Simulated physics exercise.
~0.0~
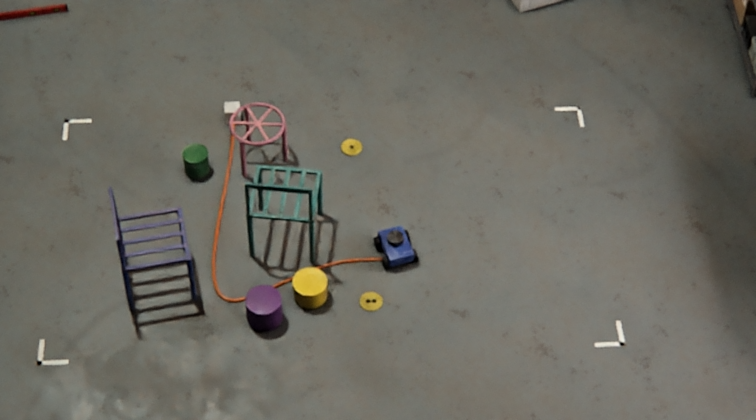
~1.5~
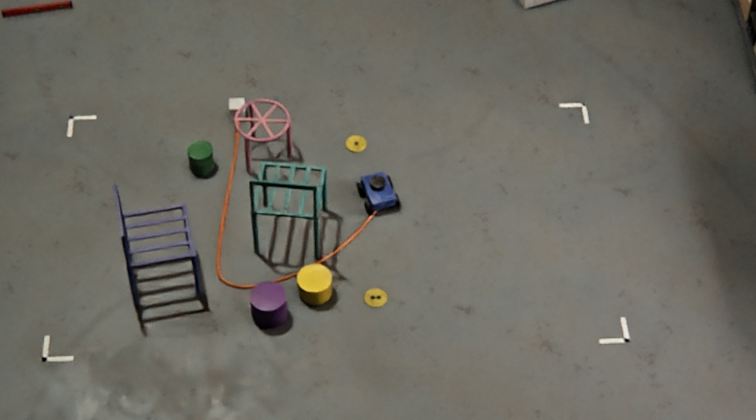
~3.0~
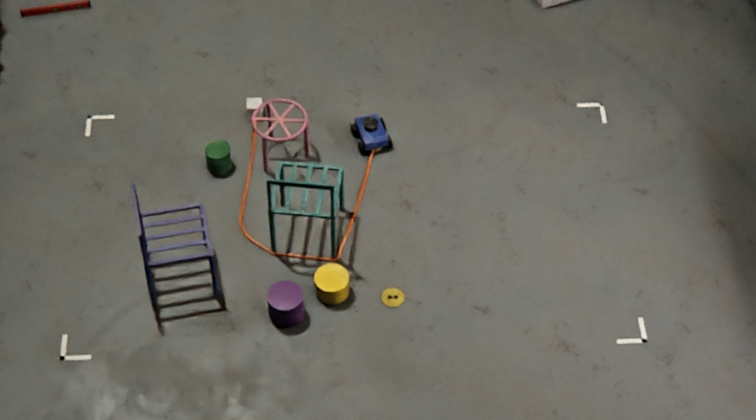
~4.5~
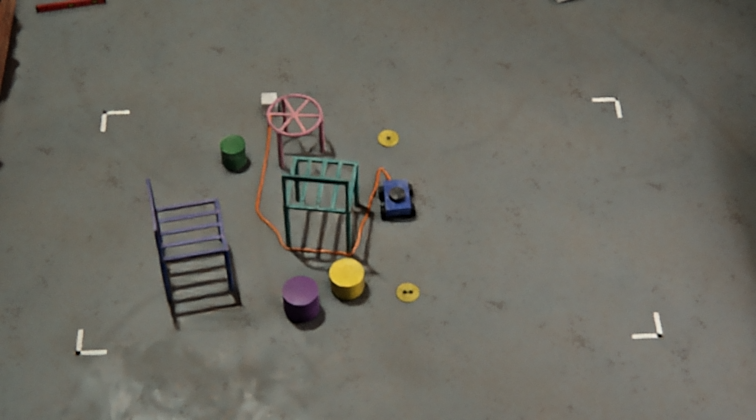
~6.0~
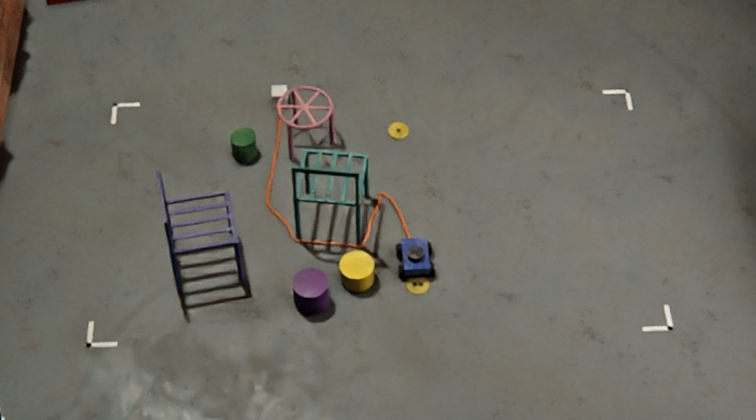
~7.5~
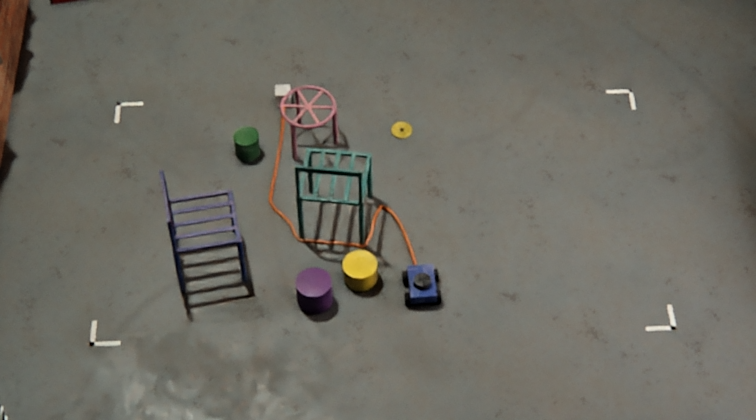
A small blue cart trailing an orange cord drove up past the teal chair toward the pink stool, then turned back down and stopped over the lower yellow mark, with the chairs, stool, tubs and bucket all still in their places.
